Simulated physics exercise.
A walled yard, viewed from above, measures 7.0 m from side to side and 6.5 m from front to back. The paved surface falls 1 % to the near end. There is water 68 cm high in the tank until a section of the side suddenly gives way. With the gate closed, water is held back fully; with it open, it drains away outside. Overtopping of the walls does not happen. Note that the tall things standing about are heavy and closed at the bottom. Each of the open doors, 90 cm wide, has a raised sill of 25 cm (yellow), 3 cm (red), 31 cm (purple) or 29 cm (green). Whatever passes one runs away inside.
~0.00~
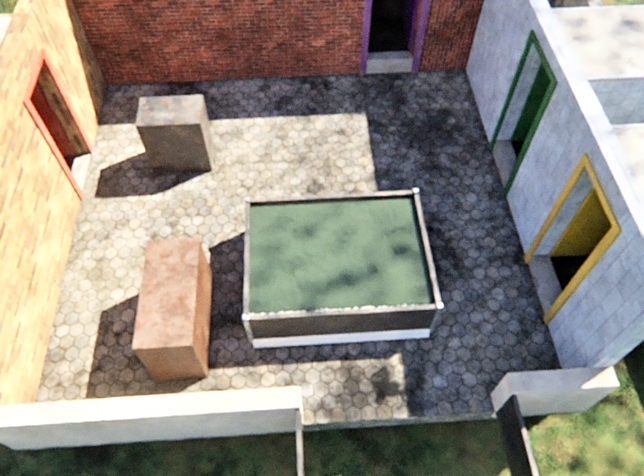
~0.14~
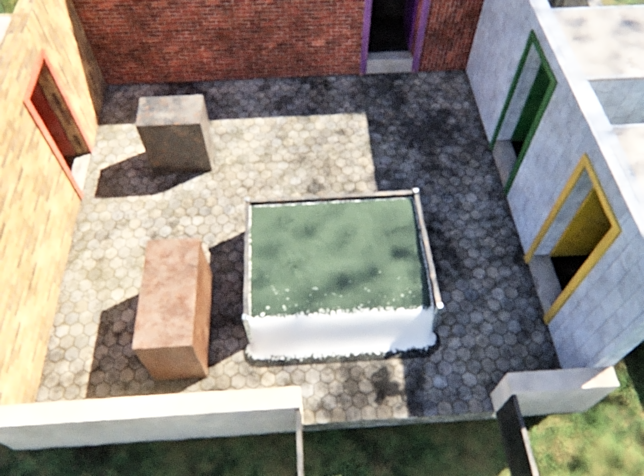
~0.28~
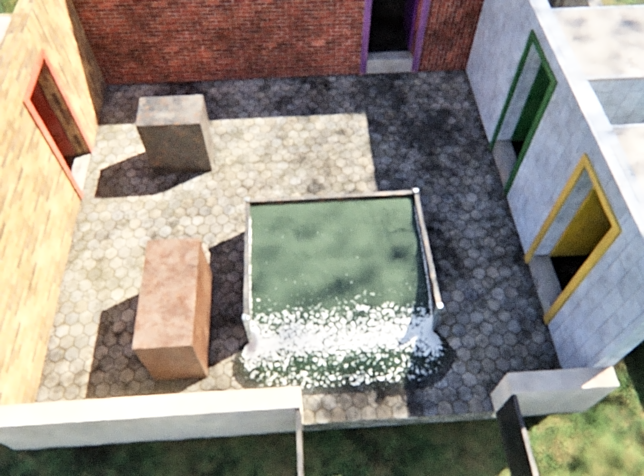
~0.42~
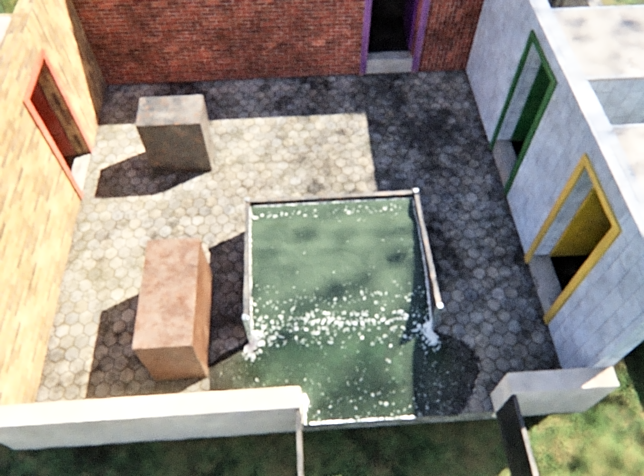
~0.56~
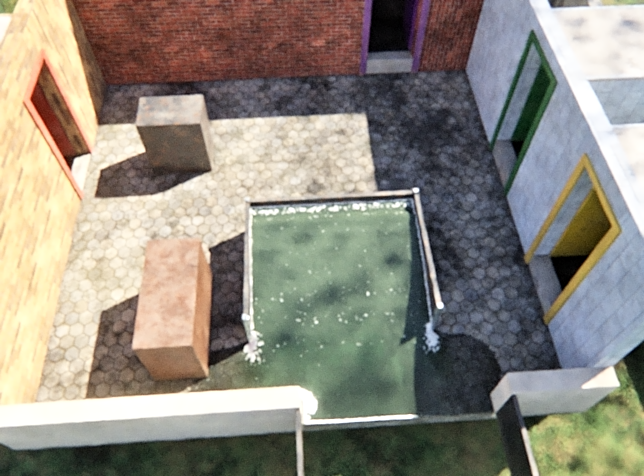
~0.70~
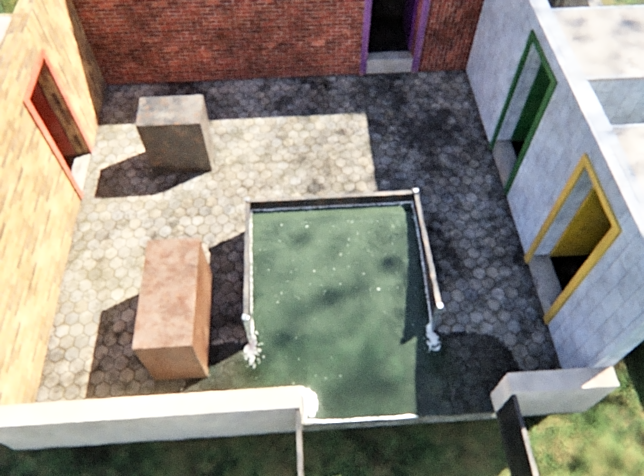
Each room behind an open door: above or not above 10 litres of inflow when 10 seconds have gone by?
Yellow door: Lags behind the figure. Red door: Lags behind the figure. Purple door: Lags behind the figure. Green door: Lags behind the figure.
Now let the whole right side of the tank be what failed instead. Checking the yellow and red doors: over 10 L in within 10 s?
Yellow door surpasses it, red door surpasses it.
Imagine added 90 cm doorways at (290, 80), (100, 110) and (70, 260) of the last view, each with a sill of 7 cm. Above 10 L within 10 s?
Door 1: Lower; door 2: Lower; door 3: Lower.
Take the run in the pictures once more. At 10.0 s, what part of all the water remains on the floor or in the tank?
Some 28 in a hundred.
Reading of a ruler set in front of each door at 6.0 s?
Depths in centimetres - yellow: 2, red: 2, purple: 0, green: 0.
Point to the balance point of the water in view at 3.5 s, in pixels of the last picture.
At roughly (261, 321).
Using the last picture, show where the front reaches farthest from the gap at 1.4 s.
Somewhere around (31, 423).
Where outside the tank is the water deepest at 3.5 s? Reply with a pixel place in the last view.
About (45, 422).
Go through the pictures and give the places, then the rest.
The tank at (337, 253) is whole and still, 68 cm deep, in the first frame.
Water pours out at (342, 326) and has run 1.3 m, to (247, 348); typically 8 cm deep outside, 68 cm at the tank's back, in the second frame.
Water pours out at (342, 328) and has run 1.5 m, to (448, 356); typically 13 cm deep outside, 68 cm at the tank's back, in the third frame.
The front is at a hidden place, 1.8 m from the gap at (342, 329); 3.4 m2 of floor is under water; 64 cm left at the back of the tank, in the fourth frame.
The front is at a hidden place, 2.2 m from the gap at (342, 329); 3.8 m2 of floor is under water; 57 cm left at the back of the tank, in the fifth frame.
The front is at a hidden place, 2.5 m from the gap at (342, 329); 3.9 m2 of floor is under water; 58 cm left at the back of the tank, in the sixth frame.
After 1.4 s water covers 15 % of the floor and is deepest (44 cm) near (283, 407); yellow door not reached, red door not reached, purple door not reached, green door not reached.
After 2.2 s water covers 20 % of the floor and is deepest (38 cm) near (31, 423); yellow door not reached, red door not reached, purple door not reached, green door not reached.
After 3.5 s water covers 30 % of the floor and is deepest (22 cm) near (45, 422); yellow door 1 cm at the sill, 0 L in, red door 2 cm at the sill, 0 L in, purple door not reached, green door not reached.
After 6.0 s water covers 50 % of the floor and is deepest (9 cm) near (31, 423); yellow door 2 cm at the sill, 0 L in, red door 2 cm at the sill, 0 L in, purple door not reached, green door not reached.
After 10.0 s water covers 70 % of the floor and is deepest (5 cm) near (45, 422); yellow door 1 cm at the sill, 0 L in, red door 3 cm at the sill, 1 L in, purple door not reached, green door not reached.
